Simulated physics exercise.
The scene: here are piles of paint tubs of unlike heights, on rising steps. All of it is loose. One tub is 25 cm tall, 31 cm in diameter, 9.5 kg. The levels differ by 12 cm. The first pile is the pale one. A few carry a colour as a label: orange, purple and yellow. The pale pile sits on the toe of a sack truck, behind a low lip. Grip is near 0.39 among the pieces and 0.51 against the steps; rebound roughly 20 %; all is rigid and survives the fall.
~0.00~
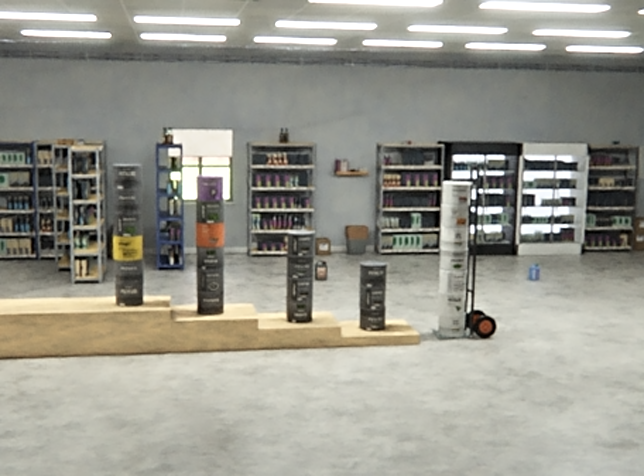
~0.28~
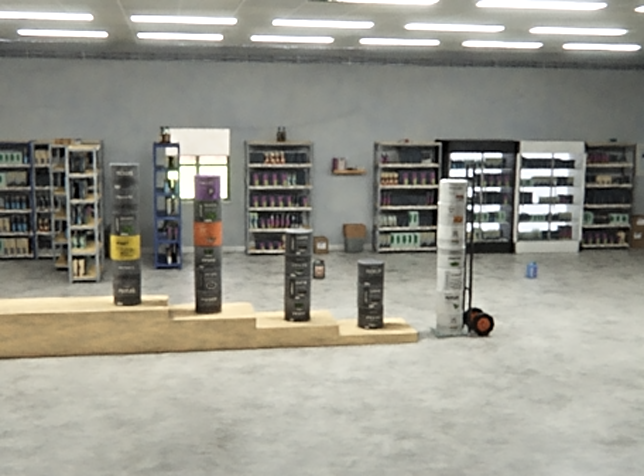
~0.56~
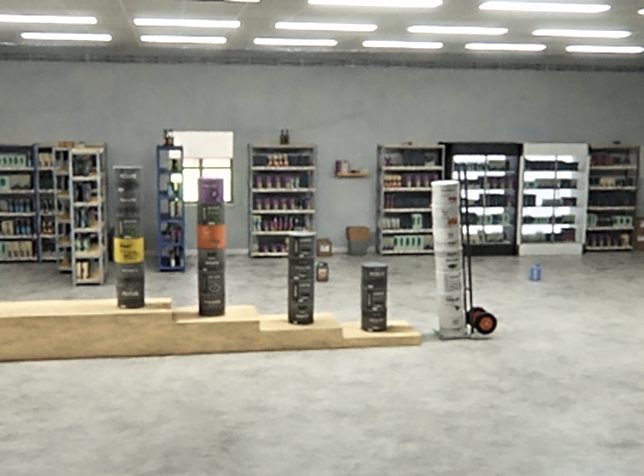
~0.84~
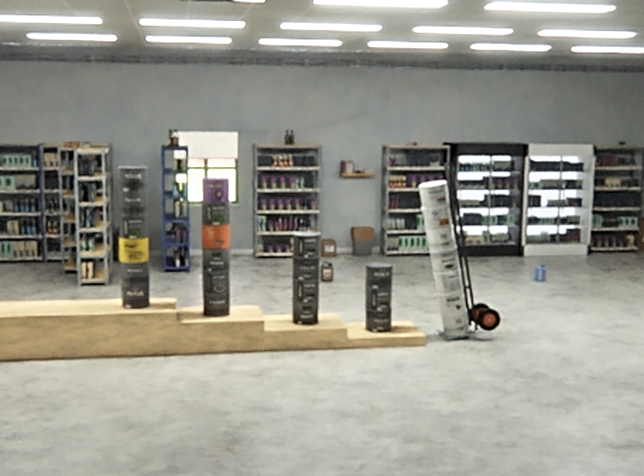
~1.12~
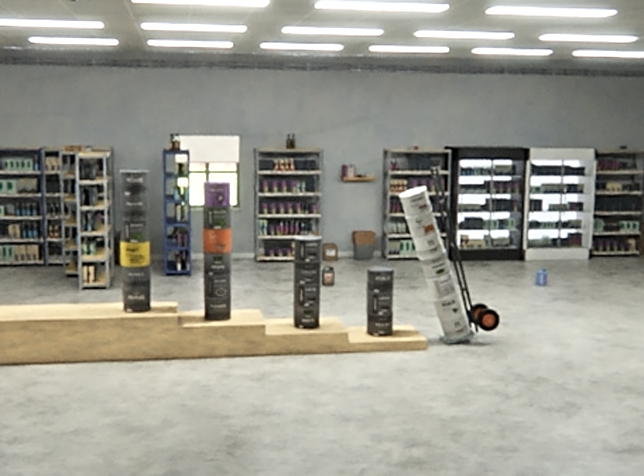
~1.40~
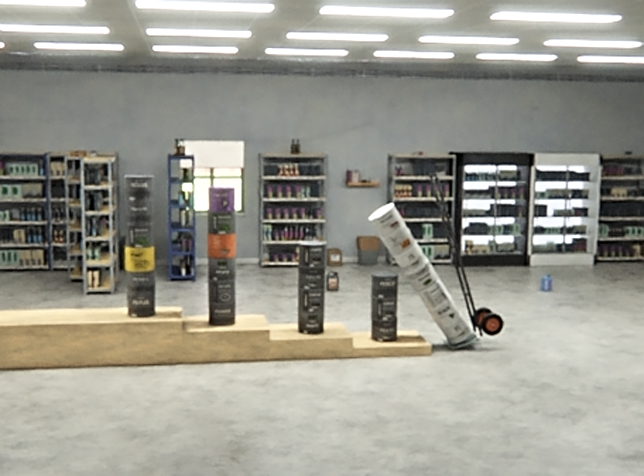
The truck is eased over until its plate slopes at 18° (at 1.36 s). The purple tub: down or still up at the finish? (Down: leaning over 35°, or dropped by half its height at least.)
The purple tub remains up.
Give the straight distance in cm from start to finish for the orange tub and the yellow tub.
Moved: Orange 0, yellow 0.
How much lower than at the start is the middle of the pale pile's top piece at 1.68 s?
About 70 cm.
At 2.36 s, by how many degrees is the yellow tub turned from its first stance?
About 0°.
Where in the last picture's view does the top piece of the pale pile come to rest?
At about (333, 320).
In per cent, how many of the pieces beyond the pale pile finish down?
Roughly 30 per cent of them.
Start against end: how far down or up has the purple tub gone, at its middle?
It ends some 0 cm lower.
After 1.68 s, 7 of the pale pile down; none of the 19 other tubs down, 3 disturbed; purple tub unmoved.
After 2.36 s, 7 of the pale pile down; none of the 19 other tubs down, 6 disturbed; purple tub unmoved.
After 3.70 s, 7 of the pale pile down; 6 of the 19 other tubs down; purple tub 30 mm from its place; orange tub 39 mm from its place.
In the end (4.1 s), 7 of the pale pile down; 6 of the 19 other tubs down; purple tub 30 mm from its place; orange tub 39 mm from its place; yellow tub unmoved. From the last view, middles, purple tub near (219, 199), orange tub near (218, 245).
